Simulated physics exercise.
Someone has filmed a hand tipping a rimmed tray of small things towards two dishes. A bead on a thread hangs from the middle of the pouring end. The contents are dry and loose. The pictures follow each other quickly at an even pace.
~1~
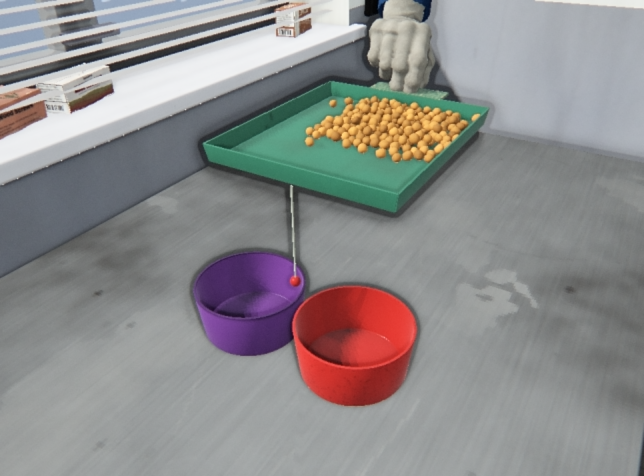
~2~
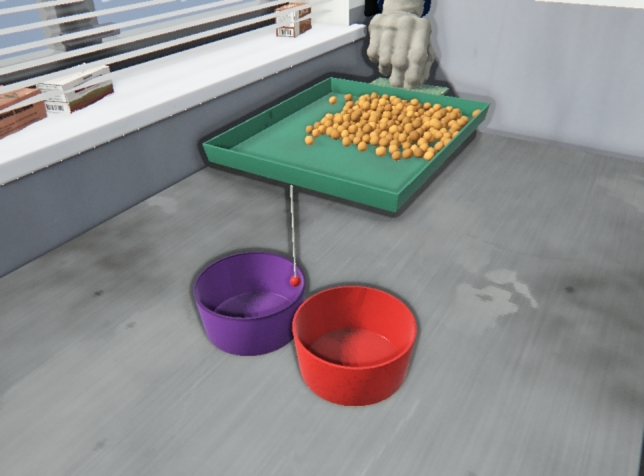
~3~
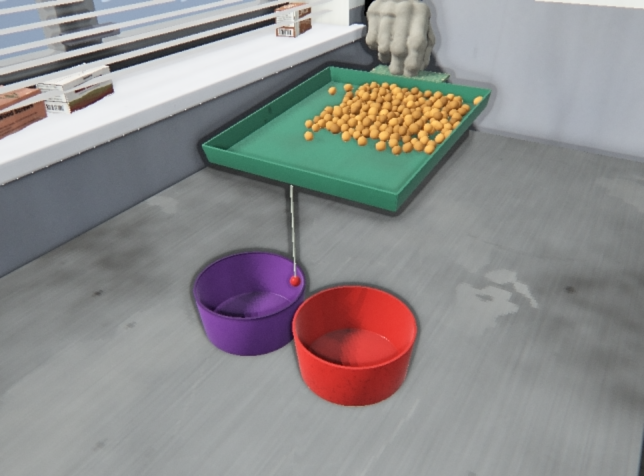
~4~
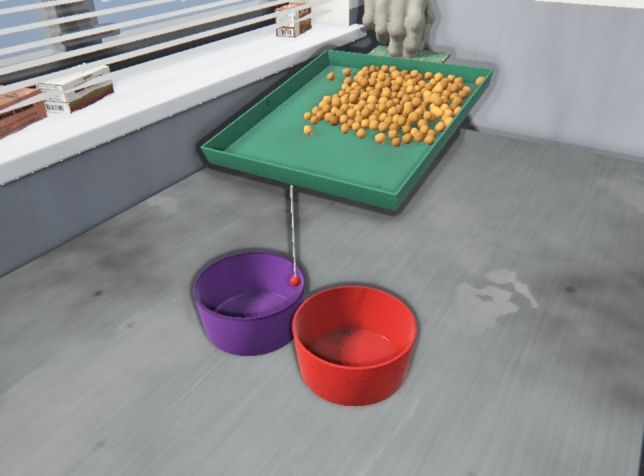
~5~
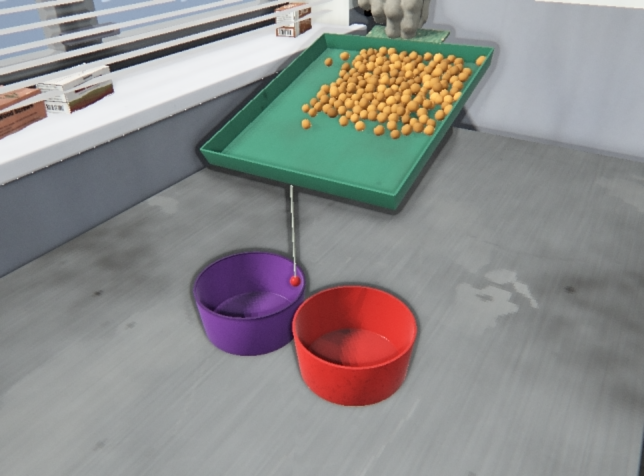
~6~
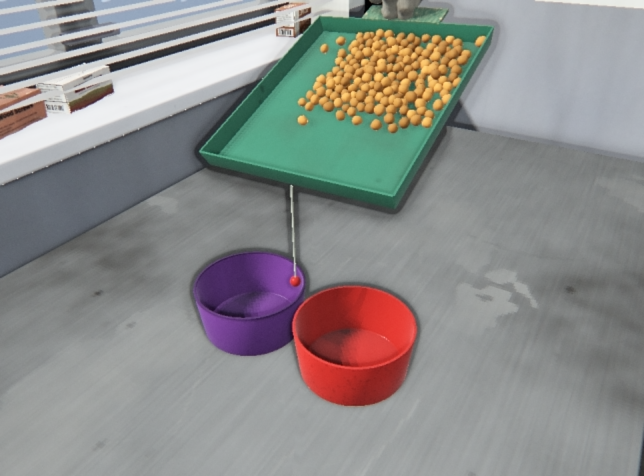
The clip opens on a grey hand at the back of a level green tray of roasted chickpeas, with a purple dish and a red dish below. The hand raises the far end, tilting the tray steadily steeper towards the dishes, while the chickpeas stay bunched near the raised end.
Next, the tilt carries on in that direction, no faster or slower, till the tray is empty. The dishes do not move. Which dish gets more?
The left-hand one ends fuller.
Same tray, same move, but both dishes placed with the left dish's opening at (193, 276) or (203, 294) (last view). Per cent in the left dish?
In turn 20 and 40 in a hundred.
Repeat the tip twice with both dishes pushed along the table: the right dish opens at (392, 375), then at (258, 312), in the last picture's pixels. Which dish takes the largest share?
In turn: The left-hand dish; the dish on the right.
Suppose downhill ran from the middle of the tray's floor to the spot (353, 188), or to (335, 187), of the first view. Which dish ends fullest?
In turn: Right; right.
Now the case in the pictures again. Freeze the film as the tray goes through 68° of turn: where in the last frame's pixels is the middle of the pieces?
At about (296, 158).
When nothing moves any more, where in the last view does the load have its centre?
Roughly at (242, 364).
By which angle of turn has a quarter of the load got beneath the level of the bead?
Around 95° of tilt.
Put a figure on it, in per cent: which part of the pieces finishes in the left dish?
Some 30 per cent.
Soon, tray tipped steeply; most on the tray; a stray few outside both; a small part in the air.
A while on, tray tipped past a quarter turn; about two thirds on the tray; a stray few in the right dish; a small part in the left dish; about a quarter outside both; a small part in the air.
Towards the end, tray tipped past a quarter turn; a small part in the right dish; about a third in the left dish; about half outside both.
Finally, tray tipped past a quarter turn; a small part in the right dish; about a third in the left dish; about half outside both.
